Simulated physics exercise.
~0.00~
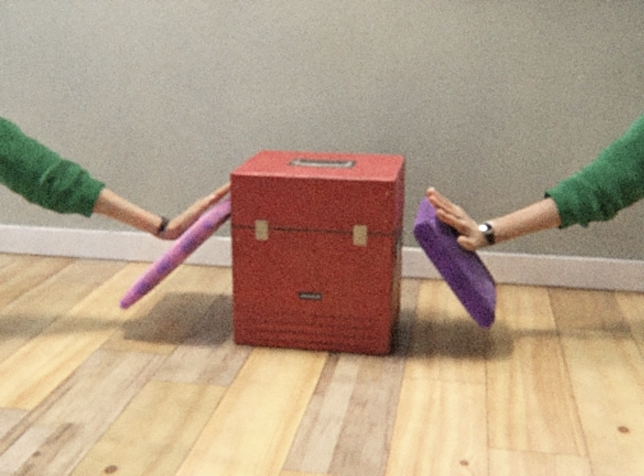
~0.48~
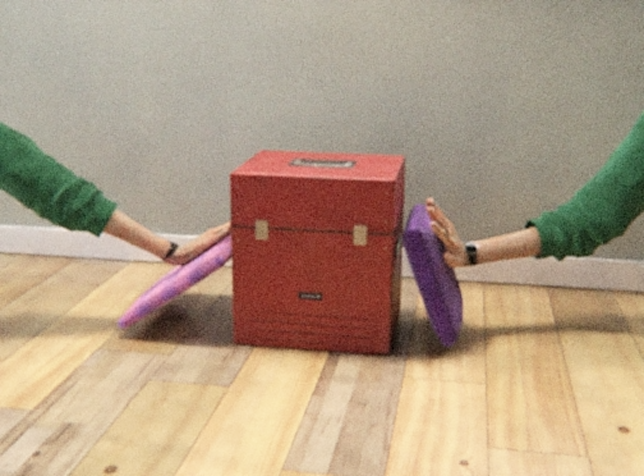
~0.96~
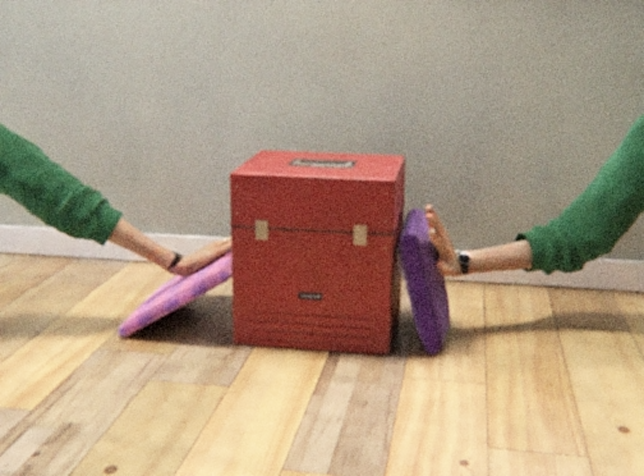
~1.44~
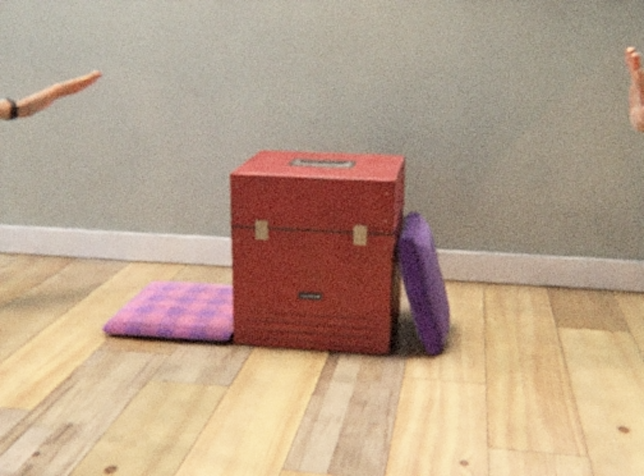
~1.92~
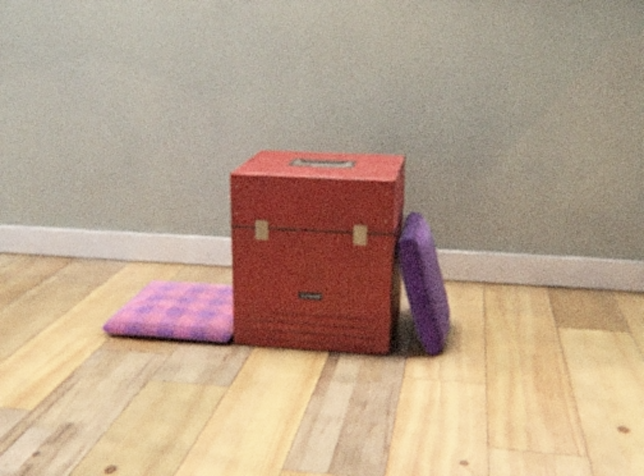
Two hands in green sleeves lowered a pink pad and a purple cushion against opposite sides of a red chest, then let go and drew away, leaving the pink one flat on the floor at left and the purple one still leaning at right.
